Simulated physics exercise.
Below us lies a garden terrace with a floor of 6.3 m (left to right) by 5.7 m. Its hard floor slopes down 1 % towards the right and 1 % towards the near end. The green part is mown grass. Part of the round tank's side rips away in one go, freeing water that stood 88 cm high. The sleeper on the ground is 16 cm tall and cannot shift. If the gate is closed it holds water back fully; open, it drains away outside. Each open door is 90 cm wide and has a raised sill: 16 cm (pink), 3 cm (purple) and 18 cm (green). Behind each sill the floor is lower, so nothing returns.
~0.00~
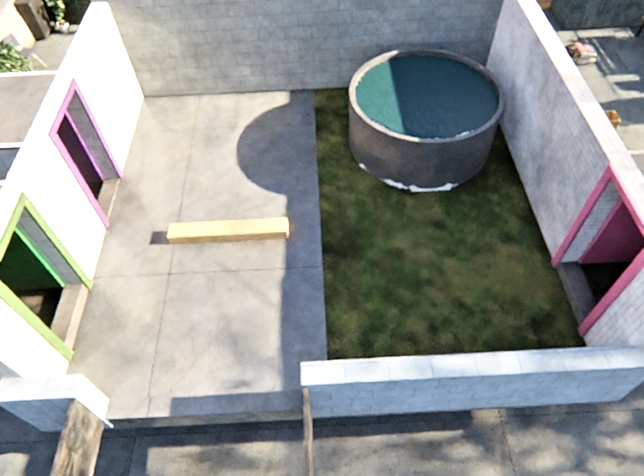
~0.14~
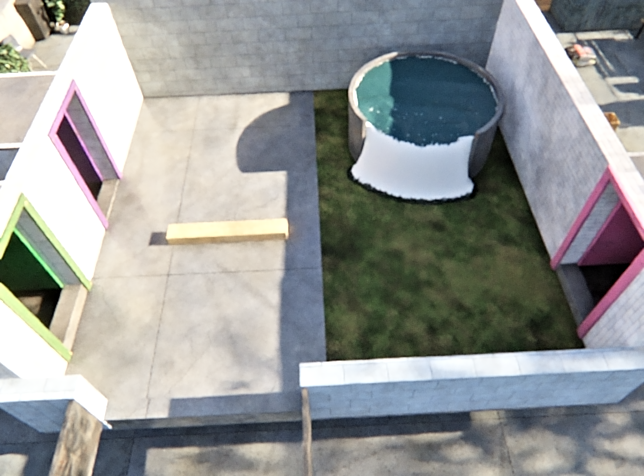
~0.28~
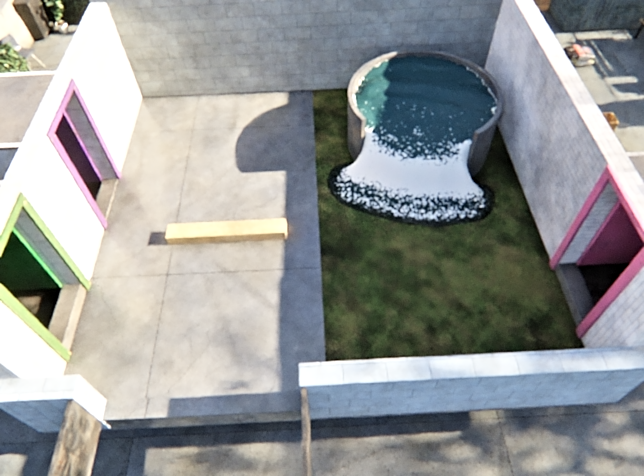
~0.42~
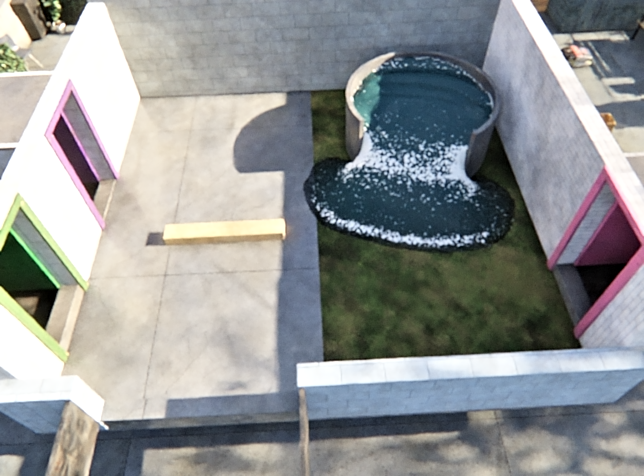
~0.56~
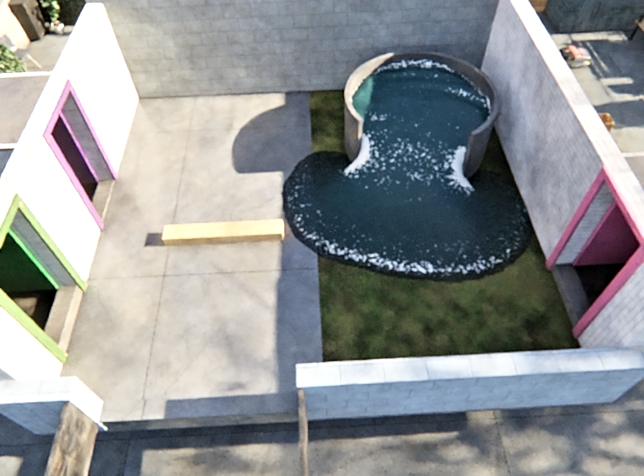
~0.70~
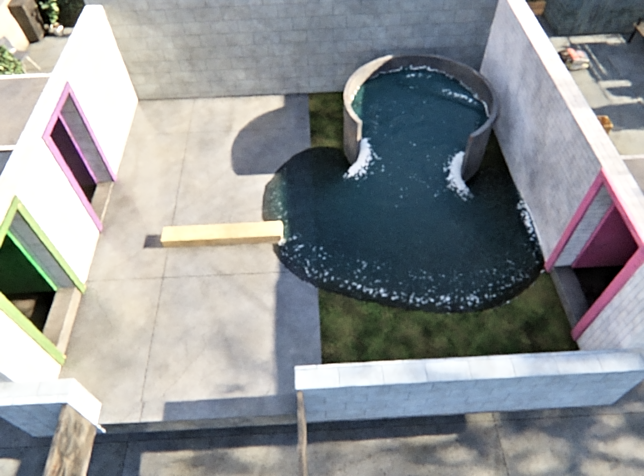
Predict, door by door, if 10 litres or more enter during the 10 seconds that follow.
Within that time: At the pink door it passes the limit; at the purple door it goes over the limit; at the green door it does not reach the limit.
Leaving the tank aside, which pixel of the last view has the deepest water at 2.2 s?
At about (588, 377).
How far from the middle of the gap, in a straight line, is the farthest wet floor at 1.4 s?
Roughly 4.0 m.
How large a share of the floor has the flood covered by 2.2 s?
Near 60 per cent is wet.
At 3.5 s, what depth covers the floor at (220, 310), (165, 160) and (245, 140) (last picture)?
Roughly 8, 2 and 0 cm, in turn.
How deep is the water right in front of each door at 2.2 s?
Depths in cm: Pink 21, purple 5, green 0.
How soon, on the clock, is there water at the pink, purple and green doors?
Pink 0.9 s, purple 2.0 s, green 2.8 s.
After 1.4 s water covers 50 % of the floor and is deepest (33 cm) near (399, 193); pink door 14 cm at the sill, 0 L in, purple door not reached, green door not reached.
After 2.2 s water covers 60 % of the floor and is deepest (45 cm) near (588, 377); pink door 21 cm at the sill, 0 L in, purple door 5 cm at the sill, 2 L in, green door not reached.
After 3.5 s water covers 70 % of the floor and is deepest (27 cm) near (51, 405); pink door 22 cm at the sill, 39 L in, purple door 7 cm at the sill, 27 L in, green door 10 cm at the sill, 0 L in.
After 6.0 s water covers 80 % of the floor and is deepest (16 cm) near (514, 188); pink door 15 cm at the sill, 52 L in, purple door 7 cm at the sill, 42 L in, green door 13 cm at the sill, 0 L in.
After 10.0 s water covers 100 % of the floor and is deepest (11 cm) near (588, 377); pink door 10 cm at the sill, 52 L in, purple door 4 cm at the sill, 50 L in, green door 6 cm at the sill, 0 L in.
